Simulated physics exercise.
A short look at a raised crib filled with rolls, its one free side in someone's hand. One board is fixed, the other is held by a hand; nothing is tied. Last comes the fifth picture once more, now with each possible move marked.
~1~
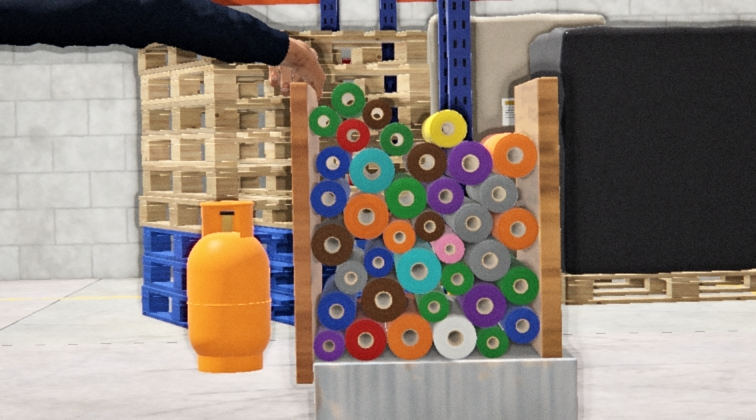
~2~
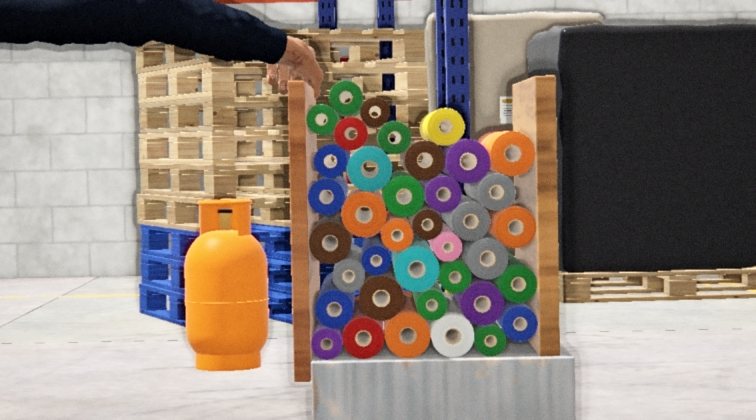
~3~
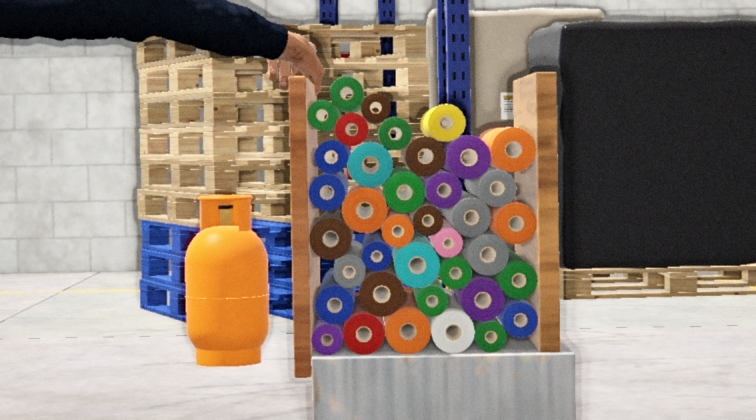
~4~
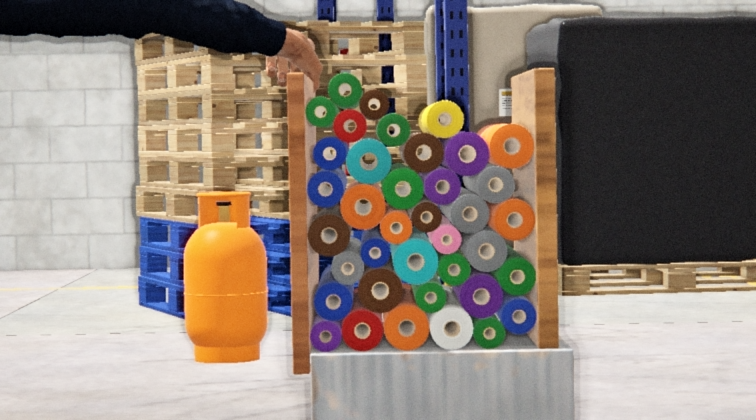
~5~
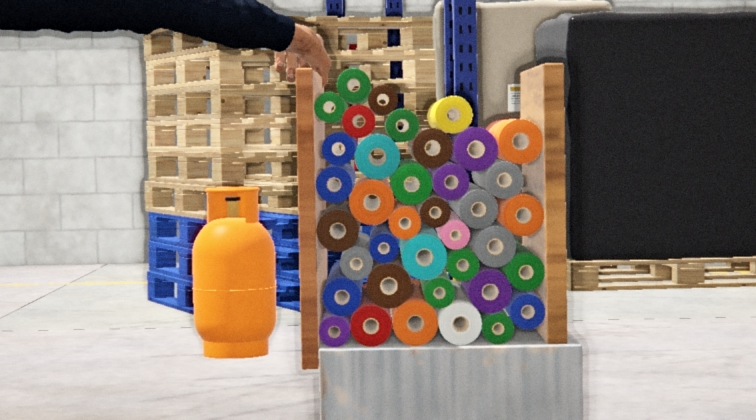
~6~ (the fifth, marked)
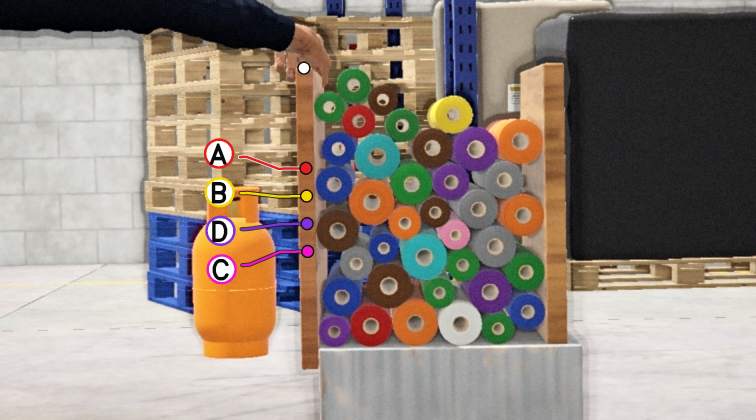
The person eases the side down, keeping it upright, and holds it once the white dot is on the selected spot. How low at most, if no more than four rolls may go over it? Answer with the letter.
The answer is mark B.
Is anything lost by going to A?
Yes.
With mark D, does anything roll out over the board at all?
Yes, at D.
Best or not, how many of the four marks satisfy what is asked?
Two of the four.
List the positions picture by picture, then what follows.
A purple roll (329, 346); a blue roll (337, 311); a turquoise roll (419, 271), in the first frame.
A turquoise roll (417, 270); a green roll (455, 277), in the second frame.
A brown roll (428, 221); a turquoise roll (370, 165), in the third frame.
A purple roll (467, 154); a brown roll (374, 104), in the fourth frame.
Side board (314, 211); a purple roll (335, 332); a blue roll (342, 297), in the fifth frame.
On the marked copy, A at (306, 168); B at (307, 196); C at (308, 251); D at (307, 224); the white dot at (304, 68).
Taking B. A third of the way, top of the board (314, 126).
Two thirds of the way, top of the board (315, 193).
When it is over, top of the board (315, 196), three out over the board.
As for the rest, A three out over the board; C more than four out over the board; D more than four out over the board.
